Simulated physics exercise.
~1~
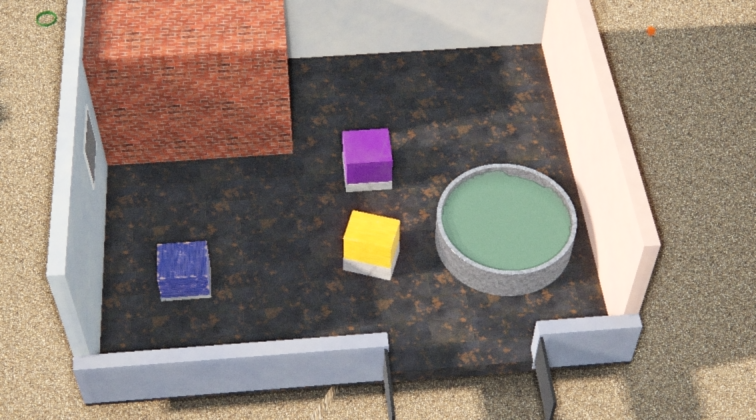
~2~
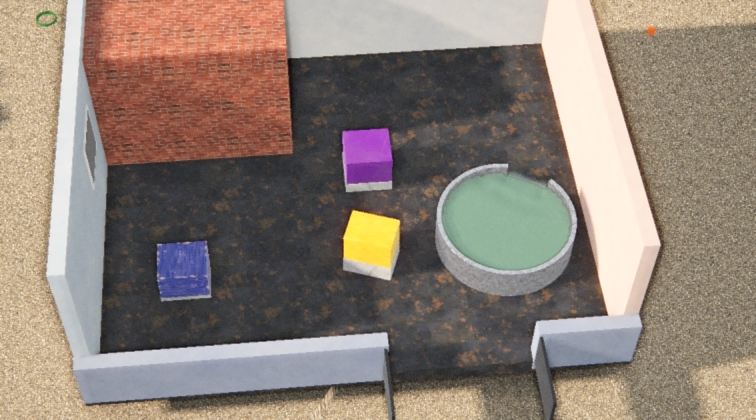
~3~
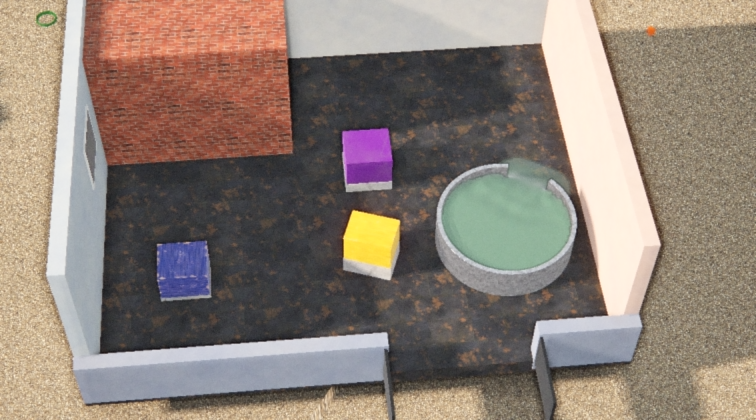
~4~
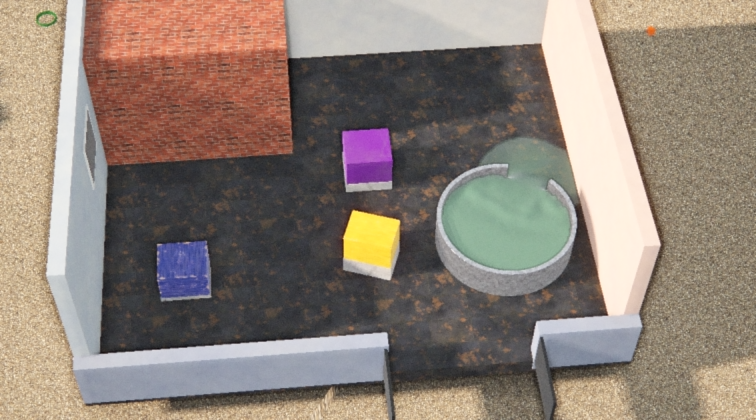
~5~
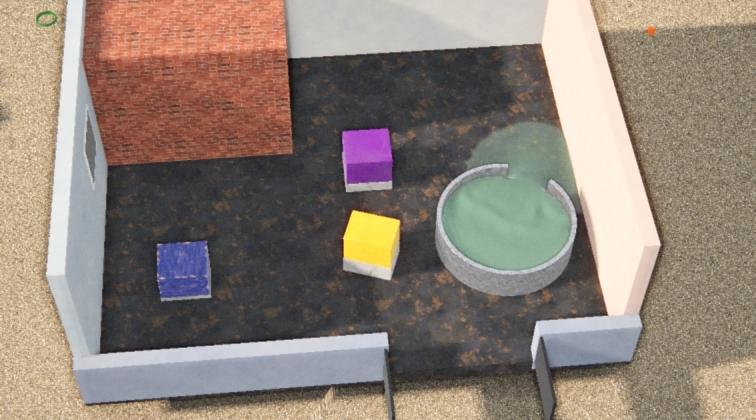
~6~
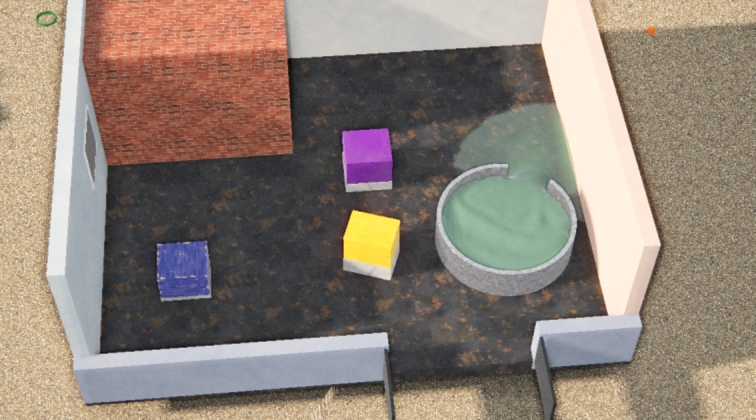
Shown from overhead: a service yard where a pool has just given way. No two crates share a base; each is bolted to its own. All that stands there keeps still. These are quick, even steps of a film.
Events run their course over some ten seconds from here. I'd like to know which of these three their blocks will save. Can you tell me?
Sure: The purple crate comes through dry; the blue crate comes through dry; the yellow crate comes through dry.
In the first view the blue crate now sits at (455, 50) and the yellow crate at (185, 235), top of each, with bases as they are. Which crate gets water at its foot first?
From the scene, I'd name the blue crate.
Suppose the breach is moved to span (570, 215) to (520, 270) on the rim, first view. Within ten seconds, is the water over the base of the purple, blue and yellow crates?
The purple crate stays untouched; the blue crate gets drenched; the yellow crate stays untouched.
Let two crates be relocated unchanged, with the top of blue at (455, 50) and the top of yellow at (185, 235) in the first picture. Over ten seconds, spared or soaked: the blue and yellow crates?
Result: Blue overtopped, yellow not wetted.
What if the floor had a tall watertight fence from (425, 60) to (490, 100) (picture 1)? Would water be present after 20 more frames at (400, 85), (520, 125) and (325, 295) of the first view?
As listed: Awash, flooded, free of water.
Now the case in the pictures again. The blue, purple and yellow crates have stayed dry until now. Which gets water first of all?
My pick is the purple one.
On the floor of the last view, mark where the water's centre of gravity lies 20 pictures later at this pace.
At about (495, 176).
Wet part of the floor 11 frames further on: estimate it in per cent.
I'd say close to 15 per cent.
A moment on, water covers 10 % of the floor; the purple crate not reached, the blue crate not reached, the yellow crate not reached.
Next, water covers 15 % of the floor; the purple crate not reached, the blue crate not reached, the yellow crate not reached.
Then, water covers 25 % of the floor; the purple crate not reached, the blue crate not reached, the yellow crate not reached.
Later, water covers 45 % of the floor; the purple crate water round its plinth, the blue crate not reached, the yellow crate not reached.
In the end, water covers 75 % of the floor; the purple crate stayed above the water, the blue crate stayed above the water, the yellow crate stayed above the water.
